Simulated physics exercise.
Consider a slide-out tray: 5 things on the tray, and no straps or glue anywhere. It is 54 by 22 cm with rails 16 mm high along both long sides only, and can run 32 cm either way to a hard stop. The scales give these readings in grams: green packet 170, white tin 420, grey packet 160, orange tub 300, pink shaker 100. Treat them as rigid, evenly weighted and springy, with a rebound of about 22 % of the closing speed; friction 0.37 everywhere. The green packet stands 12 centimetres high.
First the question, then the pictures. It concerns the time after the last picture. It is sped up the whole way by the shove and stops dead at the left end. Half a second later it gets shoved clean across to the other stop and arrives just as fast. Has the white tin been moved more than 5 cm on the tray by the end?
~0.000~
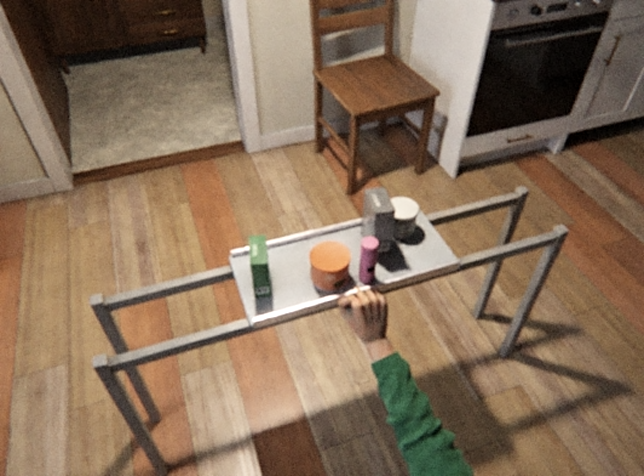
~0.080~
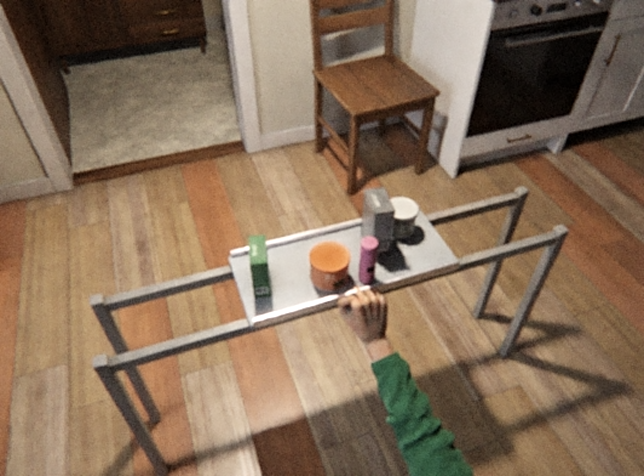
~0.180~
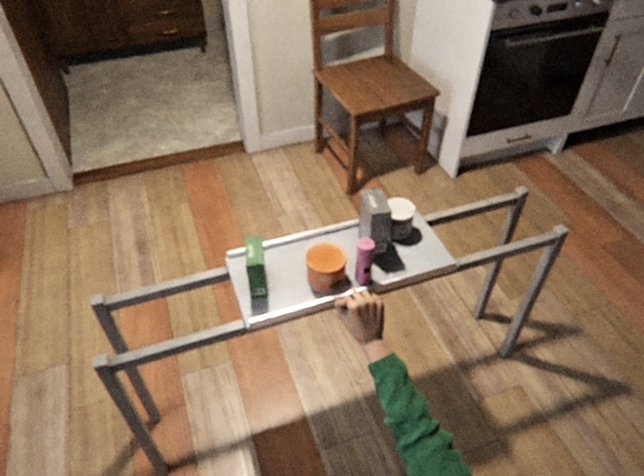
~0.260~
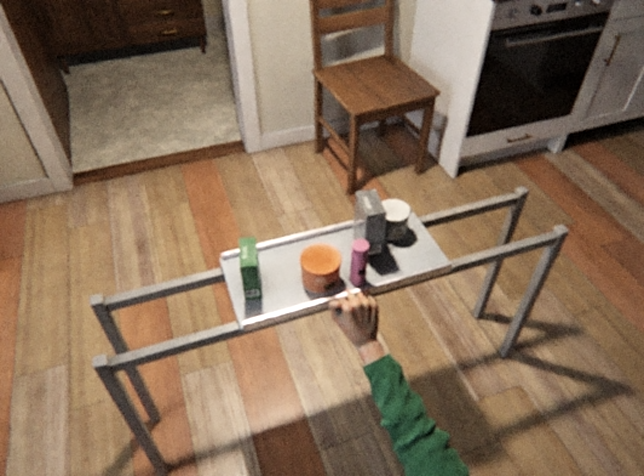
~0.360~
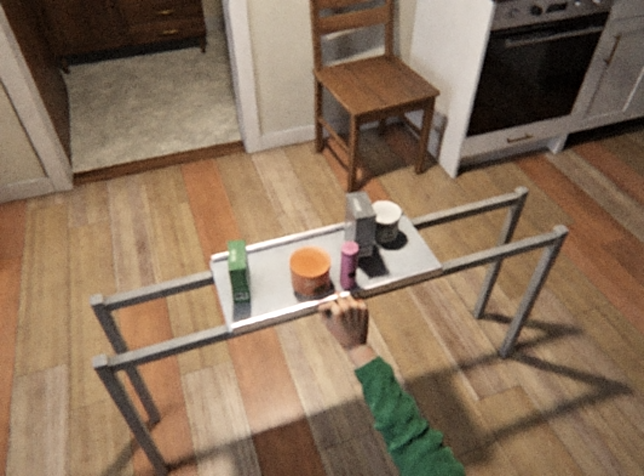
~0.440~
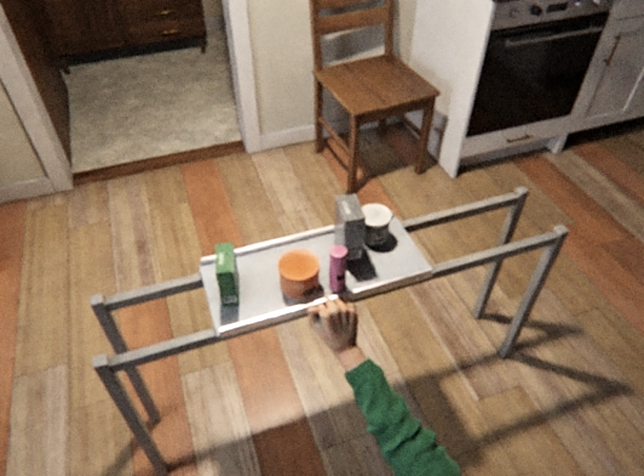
Steady.
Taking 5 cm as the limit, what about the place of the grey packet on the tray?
Grey packet: Moved.
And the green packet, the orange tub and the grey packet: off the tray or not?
Well, the green packet does come off, the orange tub does not come off, and the grey packet does not come off.
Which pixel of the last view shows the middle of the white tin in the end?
It comes to a stop close to (503, 192).
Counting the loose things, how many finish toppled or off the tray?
The answer: 3.
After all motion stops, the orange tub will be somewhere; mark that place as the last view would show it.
It settles somewhere near (442, 236).
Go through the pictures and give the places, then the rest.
Tray midway; white tin (401, 219); green packet (260, 267), in the first frame.
Tray midway; orange tub (329, 267); pink shaker (368, 261), in the second frame.
Tray moved 1 cm left; green packet (256, 268); grey packet (374, 223), in the third frame.
Tray moved 2 cm left; orange tub (321, 269); pink shaker (359, 263), in the fourth frame.
Tray moved 5 cm left; green packet (240, 272); grey packet (360, 227), in the fifth frame.
Tray moved 8 cm left; white tin (374, 225); orange tub (299, 275), in the sixth frame.
After 1.24 s, tray moved 32 cm left; green packet now off the tray; white tin slid 7 cm near (260, 255); pink shaker on its side.
After 2.44 s, tray moved 4 cm left; white tin slid 7 cm near (363, 228); grey packet on its side; pink shaker on its side.
At rest (3.6 s), off the tray, green packet; tipped over on the tray, grey packet and pink shaker; the other 2 in place, give or take 5 cm. Seen from the same camera at the end, white tin near (503, 193).
